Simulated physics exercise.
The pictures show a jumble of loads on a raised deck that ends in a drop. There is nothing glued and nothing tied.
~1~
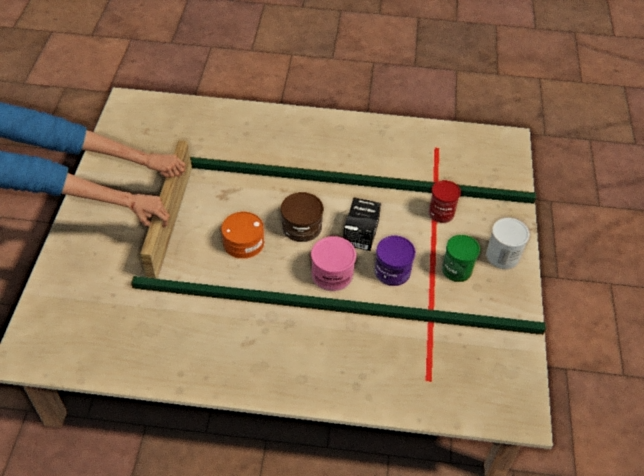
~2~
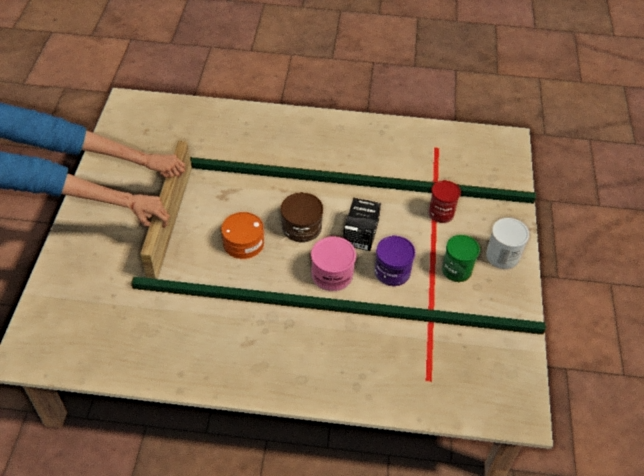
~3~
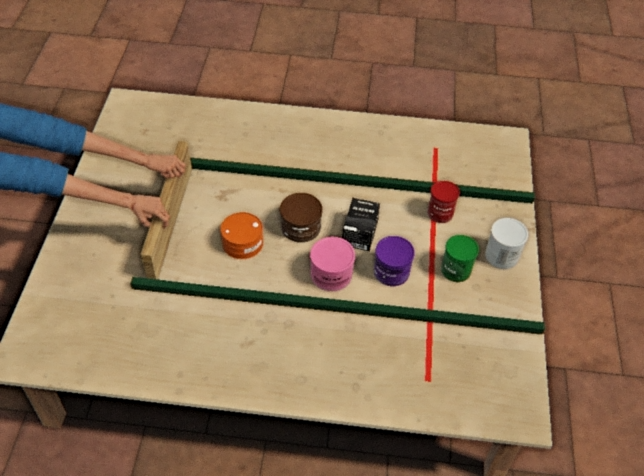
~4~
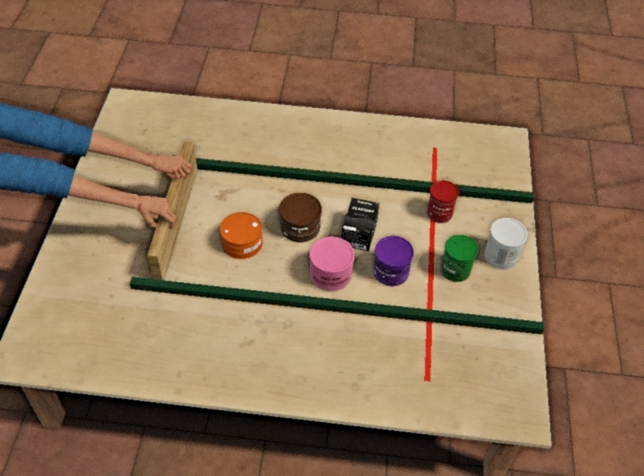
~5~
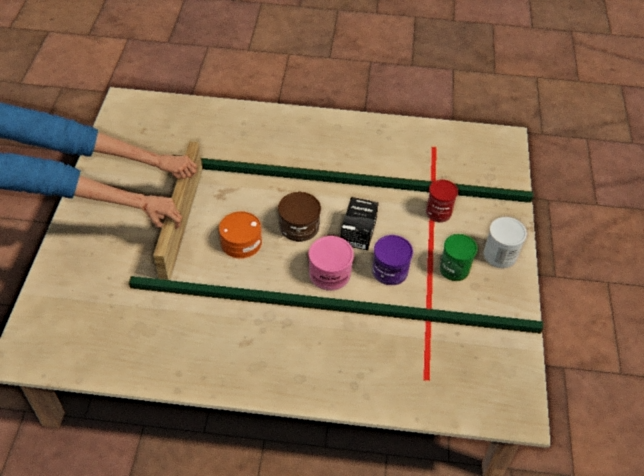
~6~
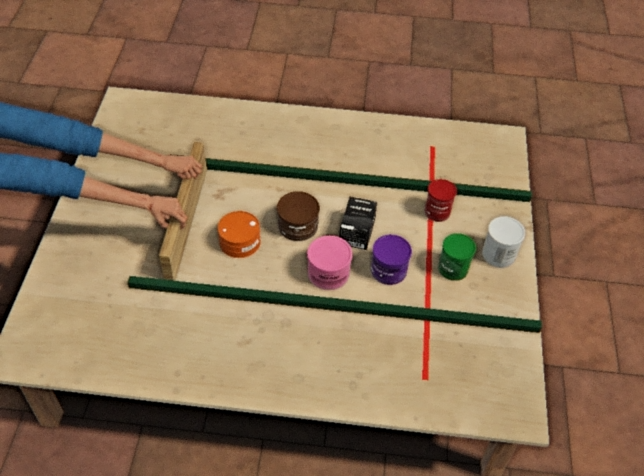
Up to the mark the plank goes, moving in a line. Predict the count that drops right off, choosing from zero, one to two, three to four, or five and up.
The count is zero.
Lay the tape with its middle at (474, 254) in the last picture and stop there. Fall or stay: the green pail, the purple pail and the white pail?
The green pail leaves the top, the purple pail keeps its place and the white pail leaves the top.
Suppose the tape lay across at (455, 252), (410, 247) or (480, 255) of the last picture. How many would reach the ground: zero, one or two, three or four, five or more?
One or two; none at all; either three or four.
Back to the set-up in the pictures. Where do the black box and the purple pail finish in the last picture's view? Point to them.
Near (487, 235) and (487, 274).
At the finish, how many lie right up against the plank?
All in all, 3.
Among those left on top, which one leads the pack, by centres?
It's the white pail that ends nearest.
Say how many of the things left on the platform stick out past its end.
I'd say 1 of them.
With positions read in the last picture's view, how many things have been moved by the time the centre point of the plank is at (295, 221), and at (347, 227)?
At the first point the count is 3, at the second it's 5.
Soon after, none off yet; white pail at rest near (503, 243); green pail at rest near (456, 258); red pail at rest near (440, 201).
At rest, the number that fall off is zero.
